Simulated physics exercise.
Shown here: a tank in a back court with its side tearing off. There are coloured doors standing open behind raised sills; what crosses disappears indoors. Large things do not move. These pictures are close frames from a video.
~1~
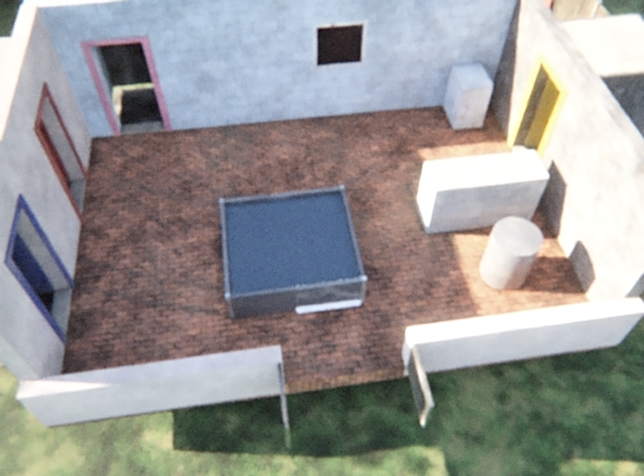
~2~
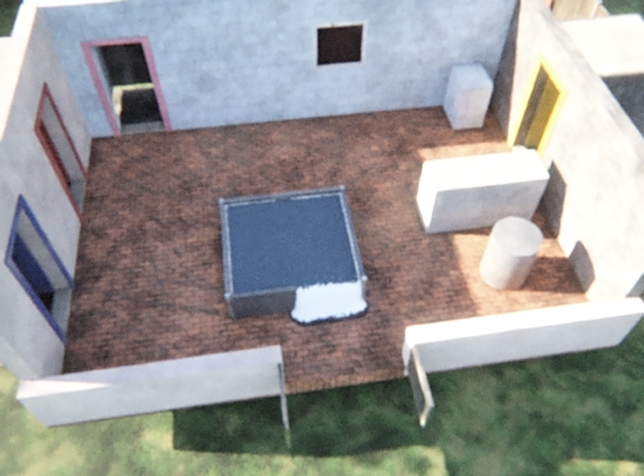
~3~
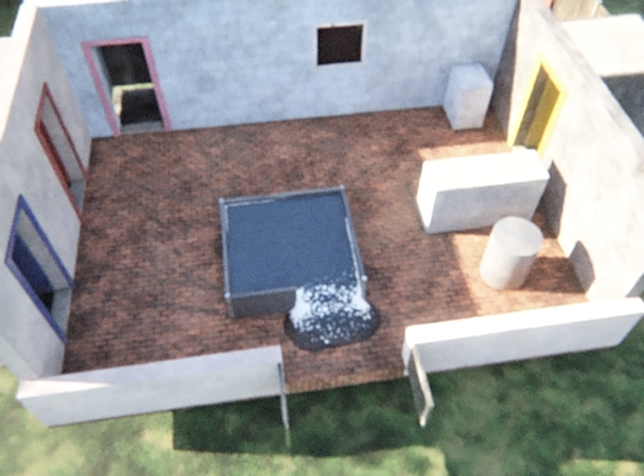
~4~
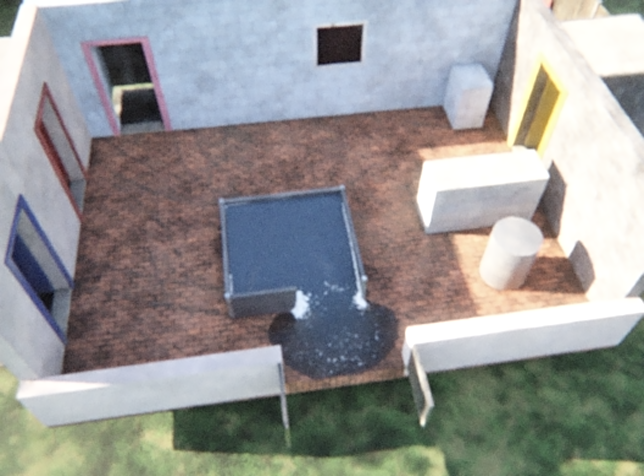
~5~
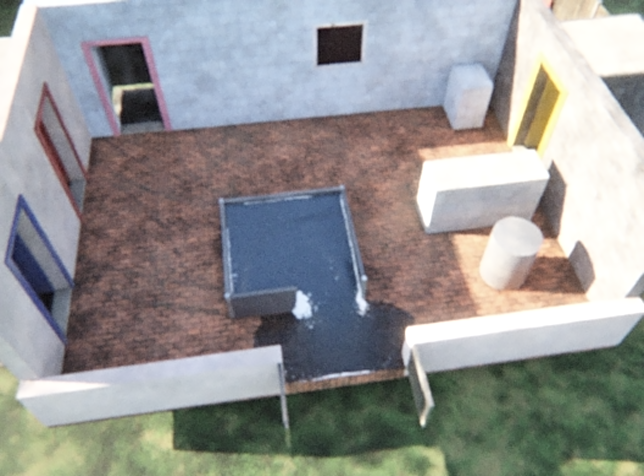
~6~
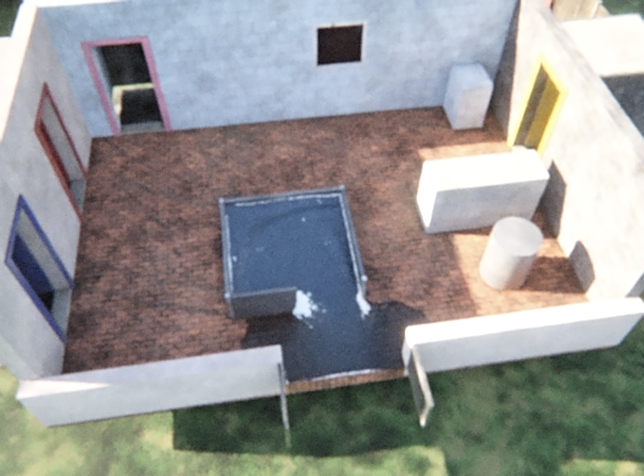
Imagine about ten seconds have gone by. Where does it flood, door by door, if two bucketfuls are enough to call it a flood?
At the pink door it does not flood; at the red door it does not flood; at the yellow door it does not flood; at the blue door it does not flood.
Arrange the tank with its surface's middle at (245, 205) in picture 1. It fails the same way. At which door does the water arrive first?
My answer: The blue one.
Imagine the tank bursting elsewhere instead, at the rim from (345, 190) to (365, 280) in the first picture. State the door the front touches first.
It's the yellow one that comes first.
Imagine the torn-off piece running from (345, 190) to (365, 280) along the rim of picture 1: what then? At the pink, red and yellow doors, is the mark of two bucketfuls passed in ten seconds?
The pink door remains within the limit, the red door remains within the limit and the yellow door tops the limit.
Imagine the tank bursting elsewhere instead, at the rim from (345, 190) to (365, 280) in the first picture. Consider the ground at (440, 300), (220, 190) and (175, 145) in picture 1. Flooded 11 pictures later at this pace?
So: Wetted, then spared, then spared.
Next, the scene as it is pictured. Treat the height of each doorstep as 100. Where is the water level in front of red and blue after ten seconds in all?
Close to 0 per cent for the first one and close to 0 per cent for the second.
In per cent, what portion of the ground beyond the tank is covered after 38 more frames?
I'd say 15 per cent.
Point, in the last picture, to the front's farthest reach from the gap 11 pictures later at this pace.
Estimated pixel: (575, 329).
A moment on, water covers 10 % of the floor; the pink door not reached, the red door not reached, the yellow door not reached, the blue door not reached.
Next, water covers 10 % of the floor; the pink door not reached, the red door not reached, the yellow door not reached, the blue door not reached.
Then, water covers 15 % of the floor; the pink door not reached, the red door not reached, the yellow door not reached, the blue door not reached.
Later, water covers 15 % of the floor; the pink door not reached, the red door not reached, the yellow door wet at the sill, nothing in, the blue door not reached.
In the end, water covers 20 % of the floor; the pink door not reached, the red door not reached, the yellow door wet at the sill, nothing in, the blue door not reached.
